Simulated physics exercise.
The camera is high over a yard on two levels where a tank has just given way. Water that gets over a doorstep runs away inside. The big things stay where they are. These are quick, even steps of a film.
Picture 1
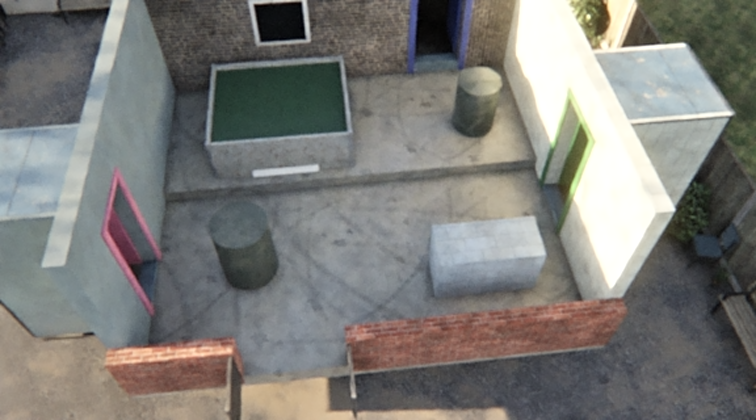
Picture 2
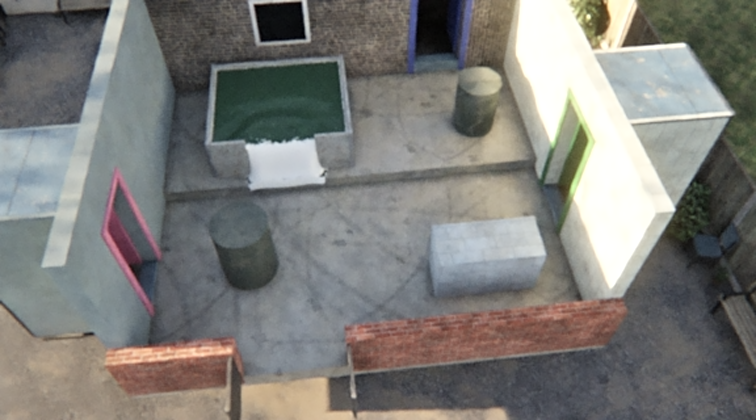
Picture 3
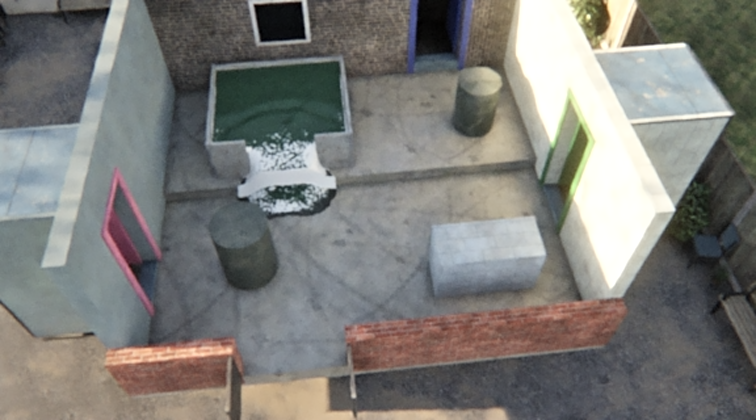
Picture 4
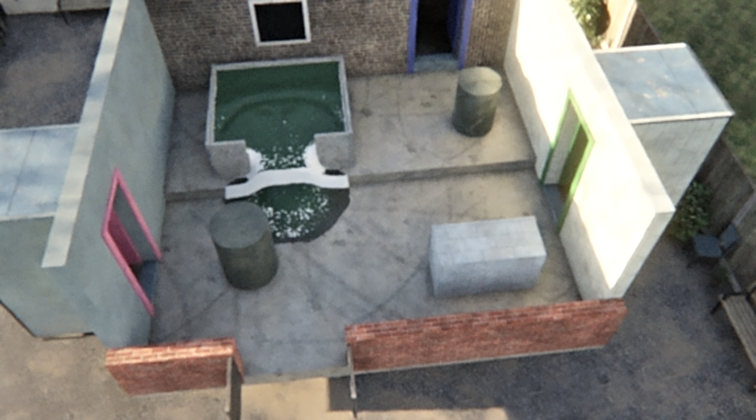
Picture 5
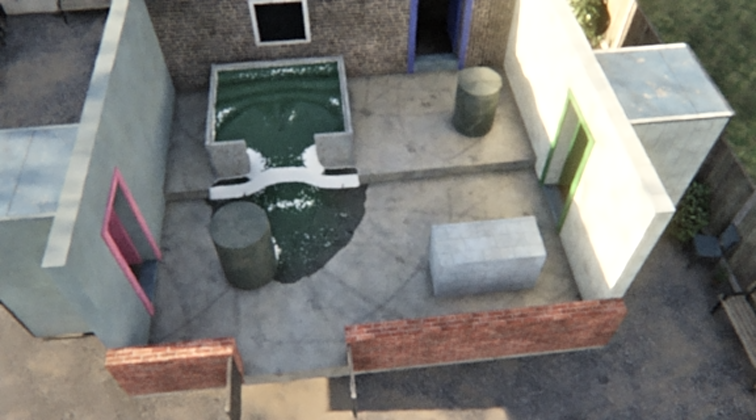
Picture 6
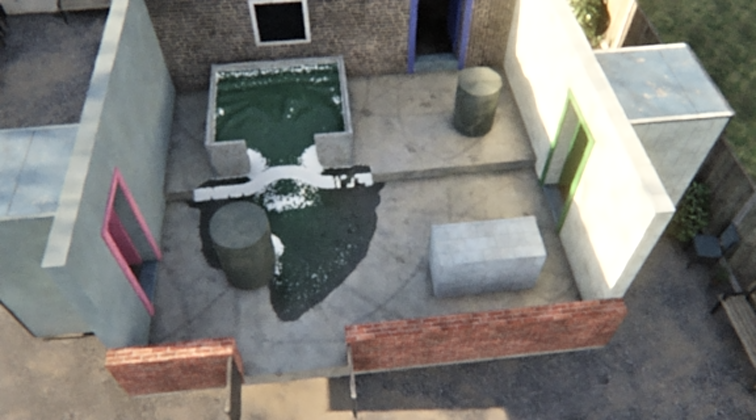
The footage shows a still tank of green water in a walled yard on two levels before its front opens and water pours out, foaming over the step and spreading across the lower floor past a dark cylinder.
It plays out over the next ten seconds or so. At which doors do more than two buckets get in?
The pink door lets in a lot; the green door admits no more than that; the blue door admits no more than that.
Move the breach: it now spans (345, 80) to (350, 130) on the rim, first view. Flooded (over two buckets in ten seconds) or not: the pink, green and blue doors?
The pink one takes more, the green one takes more, the blue one holds.
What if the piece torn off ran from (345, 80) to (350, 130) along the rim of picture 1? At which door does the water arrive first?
The door marked blue.
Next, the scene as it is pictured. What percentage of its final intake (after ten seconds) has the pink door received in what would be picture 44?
Roughly 75 per cent.
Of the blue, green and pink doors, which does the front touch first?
First comes the door marked pink.
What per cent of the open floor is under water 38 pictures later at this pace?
Roughly 65 per cent.
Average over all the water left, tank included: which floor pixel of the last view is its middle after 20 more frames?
Close to (316, 206).
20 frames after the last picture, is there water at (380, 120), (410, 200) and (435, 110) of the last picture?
As listed: Free of water, free of water, dry.
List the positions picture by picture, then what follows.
In the first frame, the tank at (279, 101) is whole and still.
In the second frame, the front is at (321, 176), out from the gap at (283, 158).
In the third frame, the front is at (320, 208), out from the gap at (284, 160).
In the fourth frame, the front is at (315, 235), out from the gap at (284, 161).
In the fifth frame, water pours out at (284, 161) and has run to (283, 278).
In the sixth frame, water pours out at (284, 160) and has run to (296, 314).
A moment on, water covers 30 % of the floor; the pink door under two buckets in, the green door not reached, the blue door not reached.
Next, water covers 40 % of the floor; the pink door over two buckets in, the green door not reached, the blue door not reached.
Then, water covers 50 % of the floor; the pink door far over two buckets in, the green door wet at the sill, nothing in, the blue door not reached.
Later, water covers 65 % of the floor; the pink door far over two buckets in, the green door wet at the sill, nothing in, the blue door not reached.
In the end, water covers 65 % of the floor; the pink door far over two buckets in, the green door under two buckets in, the blue door not reached.
